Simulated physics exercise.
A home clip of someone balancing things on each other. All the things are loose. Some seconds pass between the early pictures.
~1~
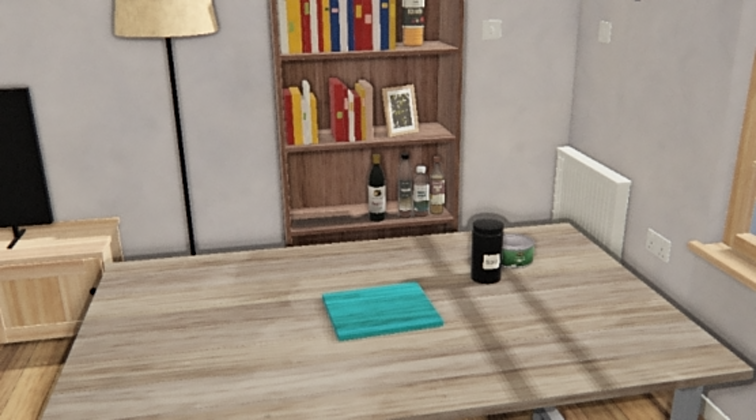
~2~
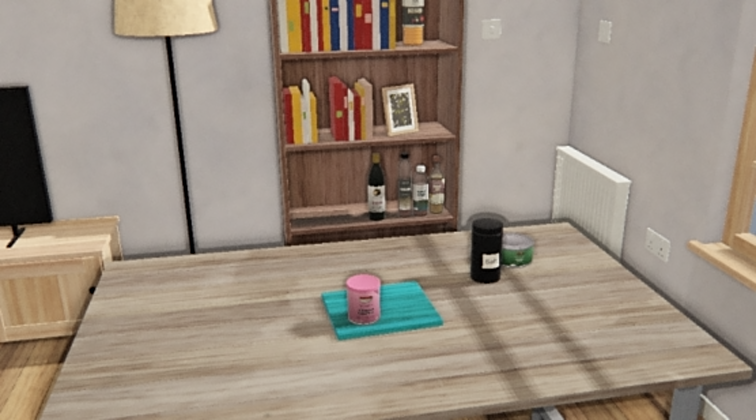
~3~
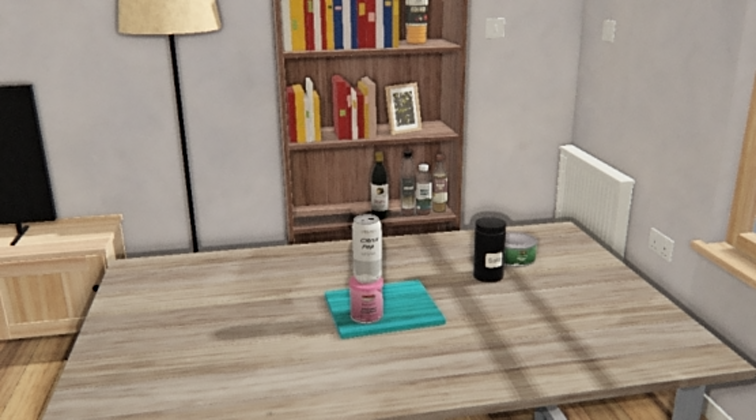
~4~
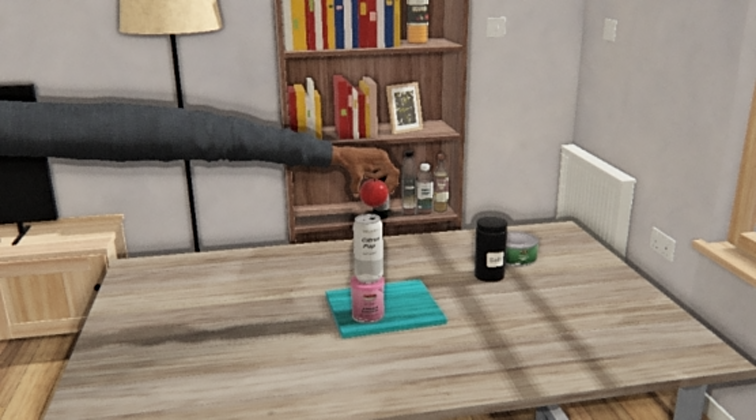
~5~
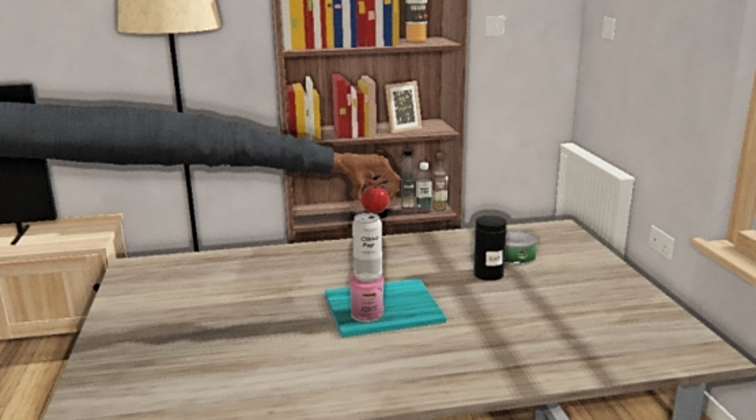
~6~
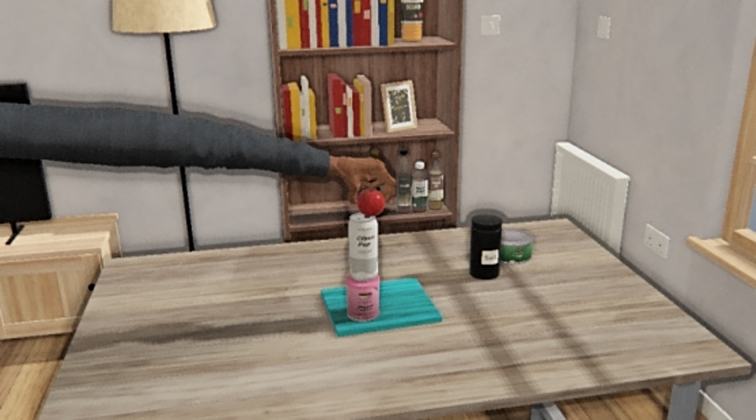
In a living room with a bookshelf, floor lamp and radiator, a wooden table is seen from slightly above, the view shifting very slightly. A turquoise board lies near the middle, with a black jar and green tub to its right. A pink pot appears on the board, then a white can on top of it, and a dark-sleeved arm reaches from the left, lowering a red apple slightly onto the can.
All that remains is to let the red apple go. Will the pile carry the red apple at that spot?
In the end the pile keeps its balance.
Then, 0.80 s past the last view, nothing moves.
Then, 1.80 s past the last view, red apple resting near (372, 203).
Finally, all 6 still in place. Final places as the last picture's camera would see them, red apple near (372, 203). The pile stays up.
